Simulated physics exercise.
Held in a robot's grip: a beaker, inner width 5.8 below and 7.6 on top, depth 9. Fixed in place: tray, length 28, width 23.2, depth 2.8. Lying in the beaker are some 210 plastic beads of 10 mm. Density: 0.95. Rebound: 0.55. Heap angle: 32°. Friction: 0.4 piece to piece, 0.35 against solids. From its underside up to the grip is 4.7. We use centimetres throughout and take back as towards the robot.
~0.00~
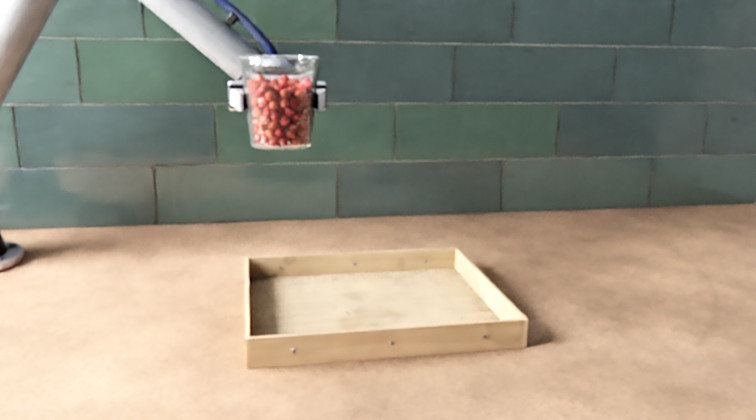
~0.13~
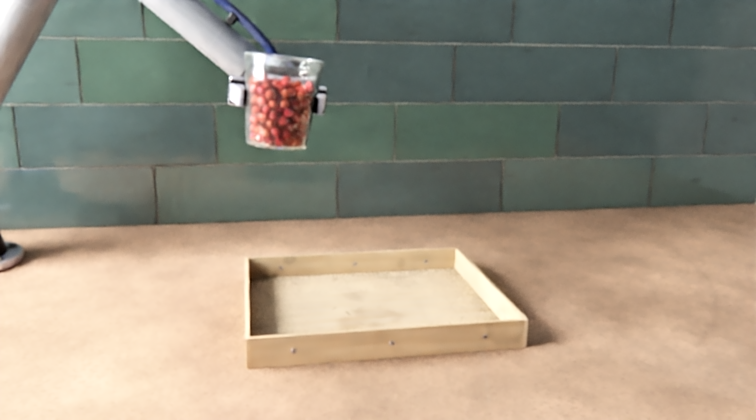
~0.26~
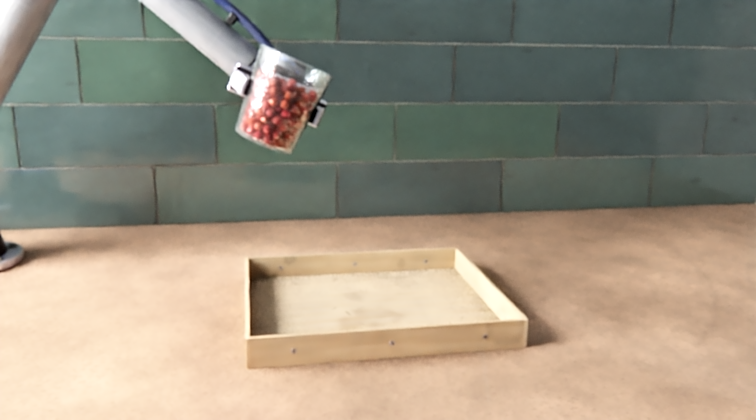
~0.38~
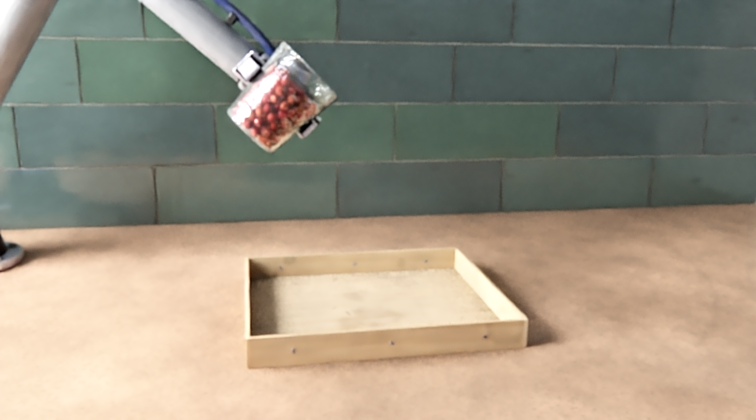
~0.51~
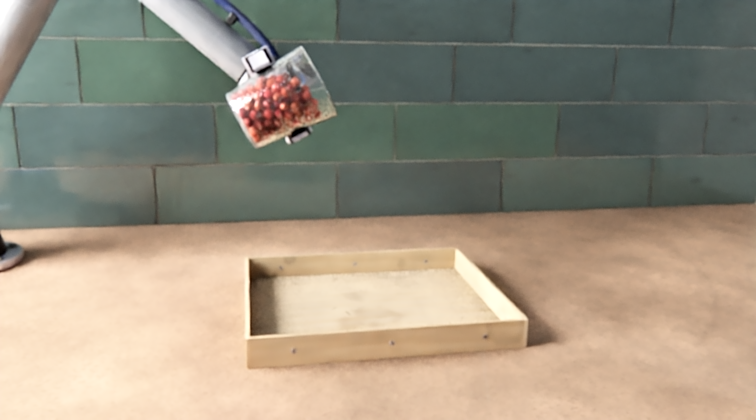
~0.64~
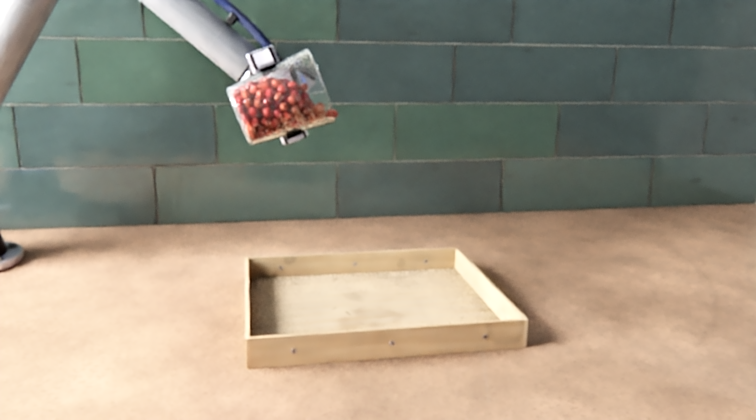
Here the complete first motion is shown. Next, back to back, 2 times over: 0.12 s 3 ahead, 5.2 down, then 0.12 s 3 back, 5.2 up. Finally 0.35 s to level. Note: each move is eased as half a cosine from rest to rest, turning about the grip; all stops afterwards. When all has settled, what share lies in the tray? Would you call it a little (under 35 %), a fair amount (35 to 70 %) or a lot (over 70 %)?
I would call it a little, under 35 %.
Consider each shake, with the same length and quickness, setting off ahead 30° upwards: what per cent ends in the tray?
It comes to near 90 percent.
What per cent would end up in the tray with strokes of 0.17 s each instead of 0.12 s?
It would come to around 5 %.
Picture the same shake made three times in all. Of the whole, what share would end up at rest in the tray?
In that case it would be near 20 percent.
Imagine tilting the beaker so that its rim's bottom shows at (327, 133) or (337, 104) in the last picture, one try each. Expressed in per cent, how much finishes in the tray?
Around 50 per cent, then around 5 per cent.
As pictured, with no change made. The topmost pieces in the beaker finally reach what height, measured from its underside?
Top of the fill: Near 7.0 cm.
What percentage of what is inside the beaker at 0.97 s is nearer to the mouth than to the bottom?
Estimate: Around 40 %.
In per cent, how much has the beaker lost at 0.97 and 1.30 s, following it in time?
First it's 5 percent, and after that 20 percent.
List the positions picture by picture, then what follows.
The first frame shows beaker middle at (281, 103), level; upper third of the load around (280, 92), from x 250 to 310, top at y 80; 209 in the beaker.
The second frame shows beaker middle at (281, 103), tilted 7° forward; upper third of the load around (280, 92), from x 255 to 310, top at y 80.
The third frame shows beaker middle at (280, 103), tilted 24° forward; upper third of the load around (274, 93), from x 245 to 310, top at y 75.
The fourth frame shows beaker middle at (279, 102), tilted 45° forward; upper third of the load around (275, 92), from x 240 to 310, top at y 70.
The fifth frame shows beaker middle at (279, 102), tilted 62° forward; upper third of the load around (273, 93), from x 235 to 315, top at y 80.
The sixth frame shows beaker middle at (279, 102), tilted 69° forward; upper third of the load around (268, 94), from x 235 to 335, top at y 80; 209 in the beaker.
After 0.97 s, tilted 69° forward, highest piece 24 above the table; 197 in the beaker, 3 in the tray, 9 in flight or on a rim.
After 1.30 s, tilted 32° forward, highest piece 27 above the table; 172 in the beaker, 29 in the tray, 2 on the table or floor, 6 in flight or on a rim.
After 1.67 s, level, highest piece 27 above the table; 171 in the beaker, 32 in the tray, 5 on the table or floor, 1 in flight or on a rim.
After 2.72 s, level, highest piece 27 above the table; 171 in the beaker, 33 in the tray, 5 on the table or floor.
At rest, 171 in the beaker, 33 in the tray, 5 on the table or floor. That is 16 % in the tray.
